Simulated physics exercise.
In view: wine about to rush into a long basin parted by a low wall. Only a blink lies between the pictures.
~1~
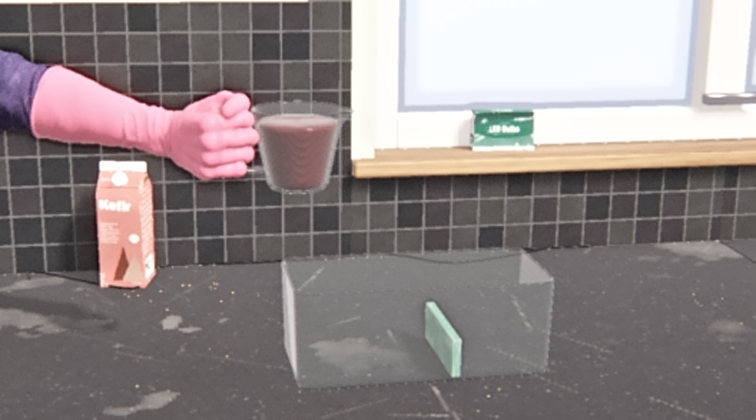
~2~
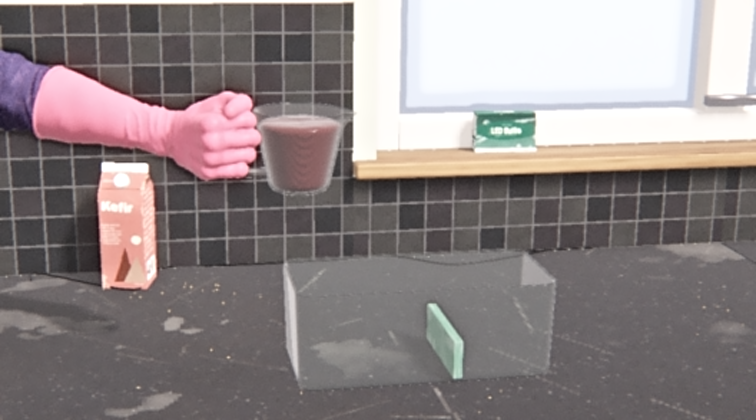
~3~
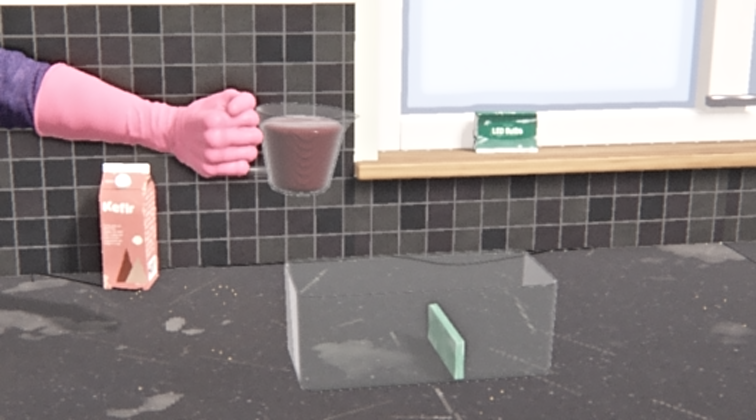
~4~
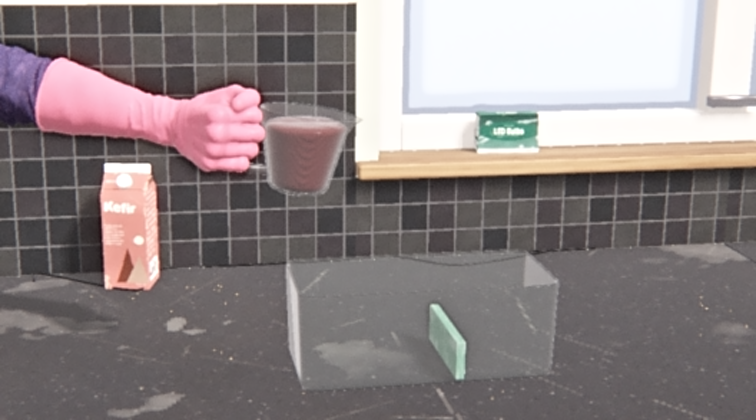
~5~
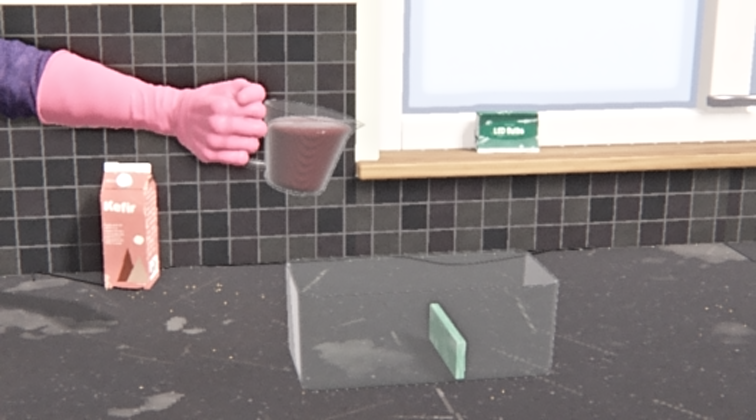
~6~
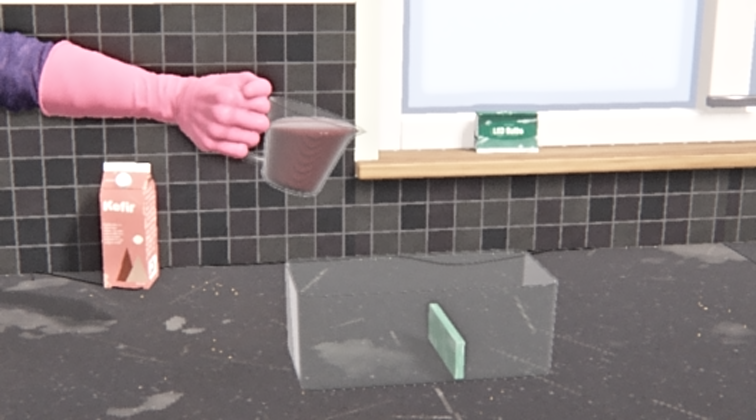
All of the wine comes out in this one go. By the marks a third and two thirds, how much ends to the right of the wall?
In the end under a third is right of the wall.
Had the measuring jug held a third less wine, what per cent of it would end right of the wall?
Near 5 %.
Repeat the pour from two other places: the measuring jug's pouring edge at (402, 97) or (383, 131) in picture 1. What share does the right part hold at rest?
Near 55 % and 10 %.
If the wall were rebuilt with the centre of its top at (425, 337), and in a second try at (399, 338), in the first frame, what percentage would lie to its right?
In turn 15 and 55 in a hundred.
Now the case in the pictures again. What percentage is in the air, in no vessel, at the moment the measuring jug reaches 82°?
Close to 30 per cent.
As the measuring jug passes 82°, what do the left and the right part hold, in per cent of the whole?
Near 20 on the left, 0 on the right.
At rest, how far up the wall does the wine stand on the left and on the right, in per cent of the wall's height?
Left about 30, right about 0.
A moment on, the measuring jug is tipped on its side and 48 per cent is still to pour, 21 is left of the wall and 0 right of it.
Next, the measuring jug is tipped right over and 1 per cent is still to pour, 87 is left of the wall and 3 right of it.
Then the measuring jug is tipped right over and 0 per cent is still to pour, 91 is left of the wall and 6 right of it.
Later the measuring jug is tipped right over and 0 per cent is still to pour, 91 is left of the wall and 6 right of it.
At rest 91 per cent lies left of the wall, 6 right of it and 3 outside.
